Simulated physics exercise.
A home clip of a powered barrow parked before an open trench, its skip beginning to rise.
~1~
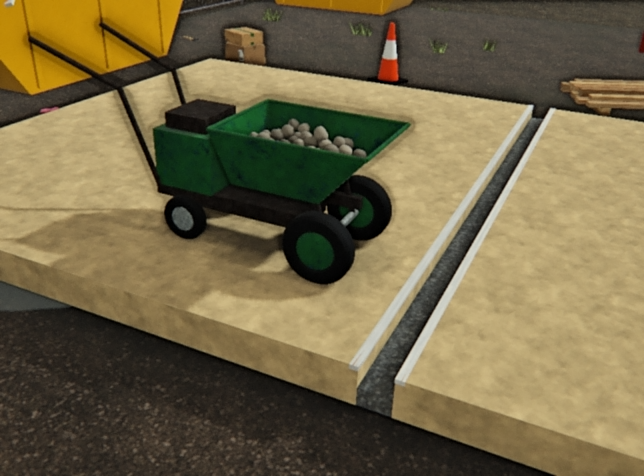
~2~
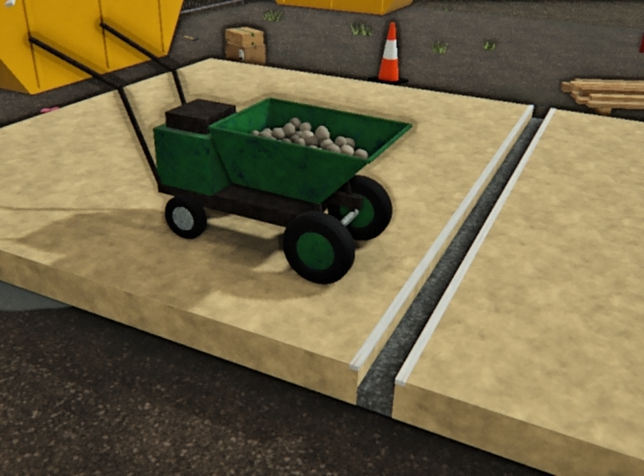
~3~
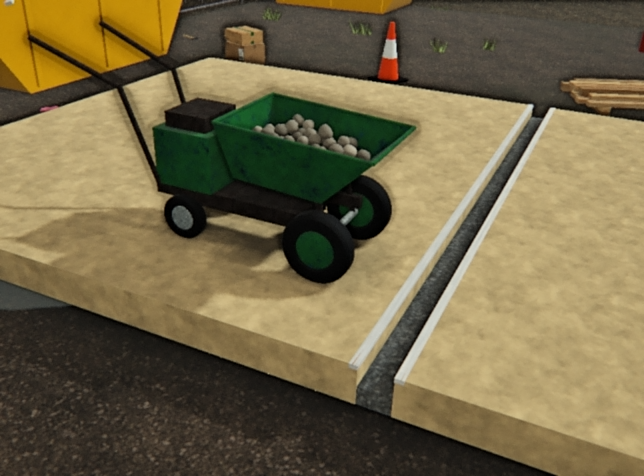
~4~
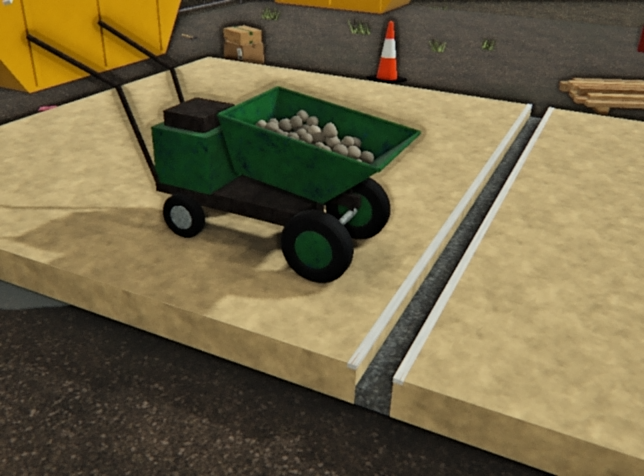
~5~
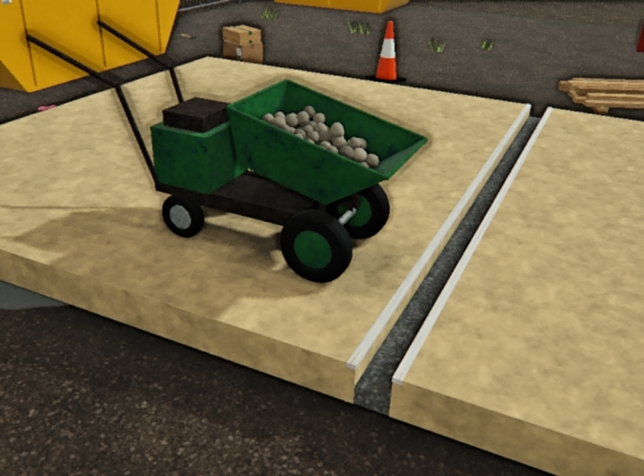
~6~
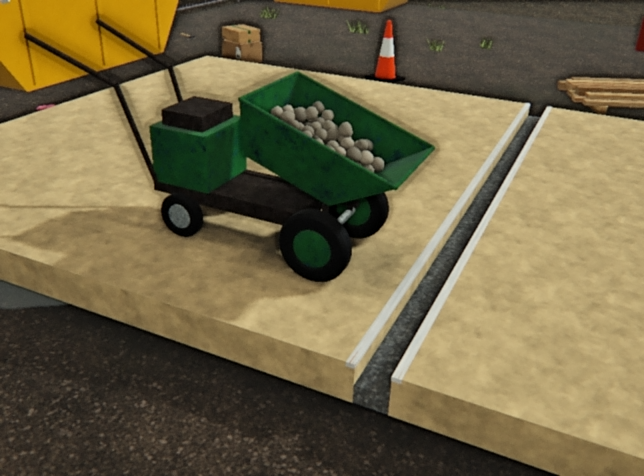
In this clip, a green powered barrow loaded with rounded grey stones stands on a tan slab beside a narrow, white-edged trench, and its skip gradually tilts forward to the right while its wheels stay in place.
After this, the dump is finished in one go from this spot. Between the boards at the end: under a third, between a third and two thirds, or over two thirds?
In the trench: Under a third.
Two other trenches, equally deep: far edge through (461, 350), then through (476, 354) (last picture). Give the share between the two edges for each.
Roughly 70 per cent, and 90 per cent.
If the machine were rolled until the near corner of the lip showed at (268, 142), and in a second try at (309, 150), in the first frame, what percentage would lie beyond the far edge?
First some 0, then 10 per cent.
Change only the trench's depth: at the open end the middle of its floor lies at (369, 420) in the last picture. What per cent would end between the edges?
Some 10 per cent.
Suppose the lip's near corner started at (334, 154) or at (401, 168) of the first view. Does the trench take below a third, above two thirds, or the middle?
At the first place one to two thirds, at the second under a third.
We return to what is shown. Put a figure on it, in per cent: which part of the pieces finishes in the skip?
It comes to 30 per cent or so.
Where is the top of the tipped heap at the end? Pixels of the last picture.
Close to (466, 282).
Shortly afterwards, skip tipped steeply; the whole lot in the skip.
Next, skip tipped right over; the bulk in the skip; only a few in or heaped over the trench; near a quarter beyond it.
Some moments later, skip tipped right over; near a third in the skip; a little in or heaped over the trench; near two thirds beyond it.
In the end, skip tipped right over; near a quarter in the skip; a little in or heaped over the trench; near two thirds beyond it.
